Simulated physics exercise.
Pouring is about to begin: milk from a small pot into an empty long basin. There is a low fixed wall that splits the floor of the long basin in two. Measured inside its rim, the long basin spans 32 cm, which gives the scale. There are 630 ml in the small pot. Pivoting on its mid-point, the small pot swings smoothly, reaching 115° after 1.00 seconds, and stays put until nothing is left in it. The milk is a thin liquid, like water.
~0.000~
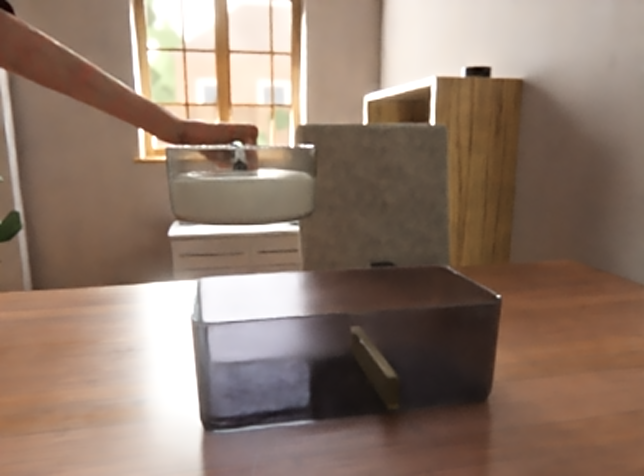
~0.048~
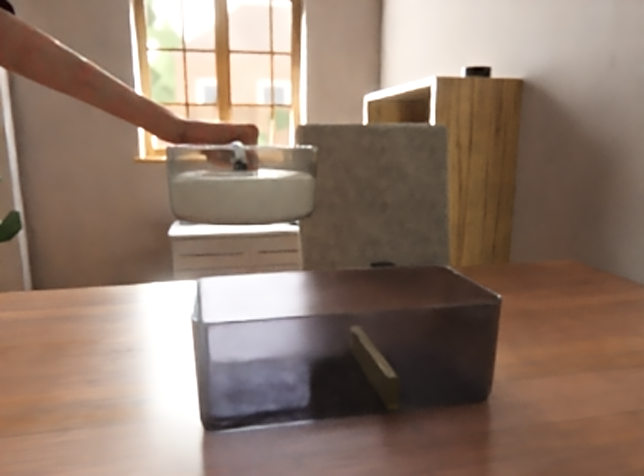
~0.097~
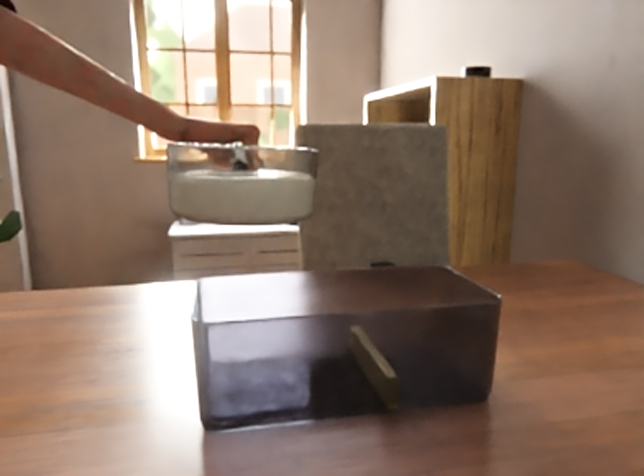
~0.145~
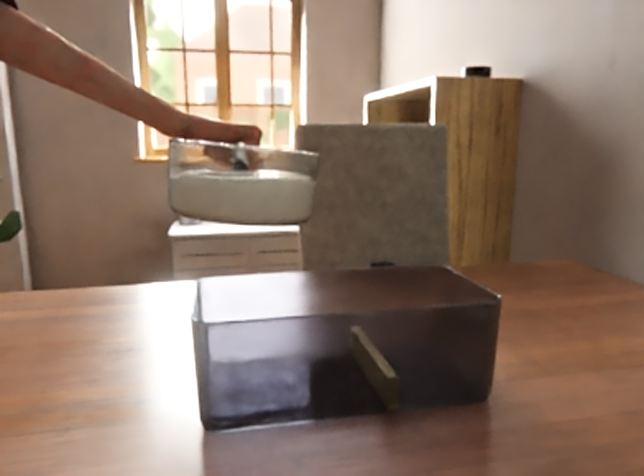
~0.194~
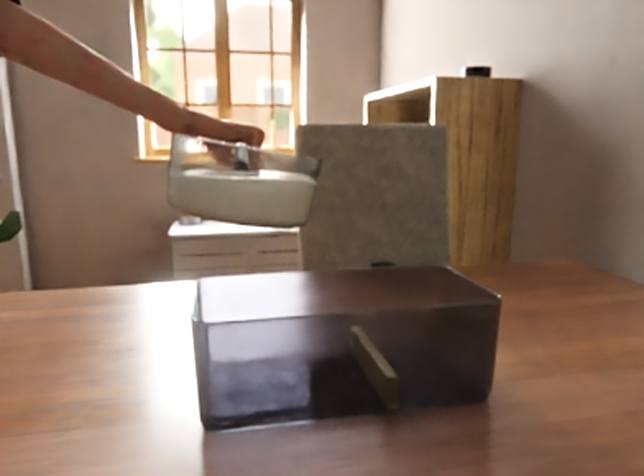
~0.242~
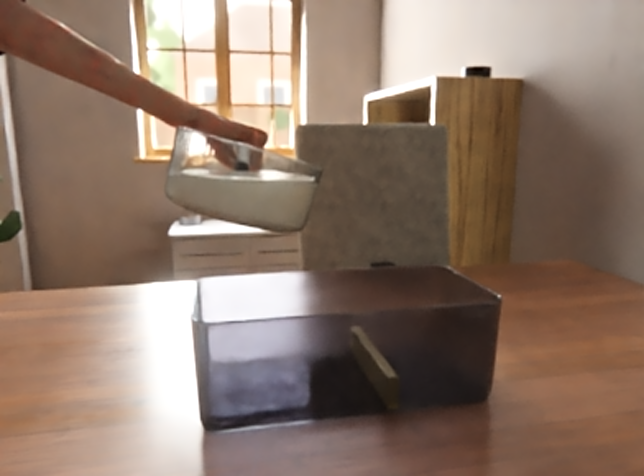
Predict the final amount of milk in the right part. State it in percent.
The right part ends with roughly 21 per cent.
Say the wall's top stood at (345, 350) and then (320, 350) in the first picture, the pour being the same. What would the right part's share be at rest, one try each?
Respectively close to 55 and 75 %.
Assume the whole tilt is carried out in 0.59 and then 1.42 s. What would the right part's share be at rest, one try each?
I'd expect close to 15 per cent and then close to 30 per cent.
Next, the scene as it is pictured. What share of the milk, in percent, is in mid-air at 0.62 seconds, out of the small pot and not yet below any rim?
38 per cent.
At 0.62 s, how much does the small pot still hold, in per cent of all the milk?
Around 44 percent.
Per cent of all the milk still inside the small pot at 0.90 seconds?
Roughly 5 per cent.
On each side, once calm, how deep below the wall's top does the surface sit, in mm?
On the left it's about 18 mm; on the right, about 28 mm.
Then, 0.62 s in, the tilt is 79° and 44 per cent is still to pour, 15 is left of the wall and 3 right of it.
Then, 0.90 s in, the tilt is 112° and 5 per cent is still to pour, 69 is left of the wall and 19 right of it.
Then, 1.19 s in, the tilt is 115° and 0 per cent is still to pour, 78 is left of the wall and 20 right of it.
Then, 1.50 s in, the tilt is 115° and 0 per cent is still to pour, 78 is left of the wall and 21 right of it.
Finally, 78 per cent lies left of the wall, 21 right of it and 2 outside.
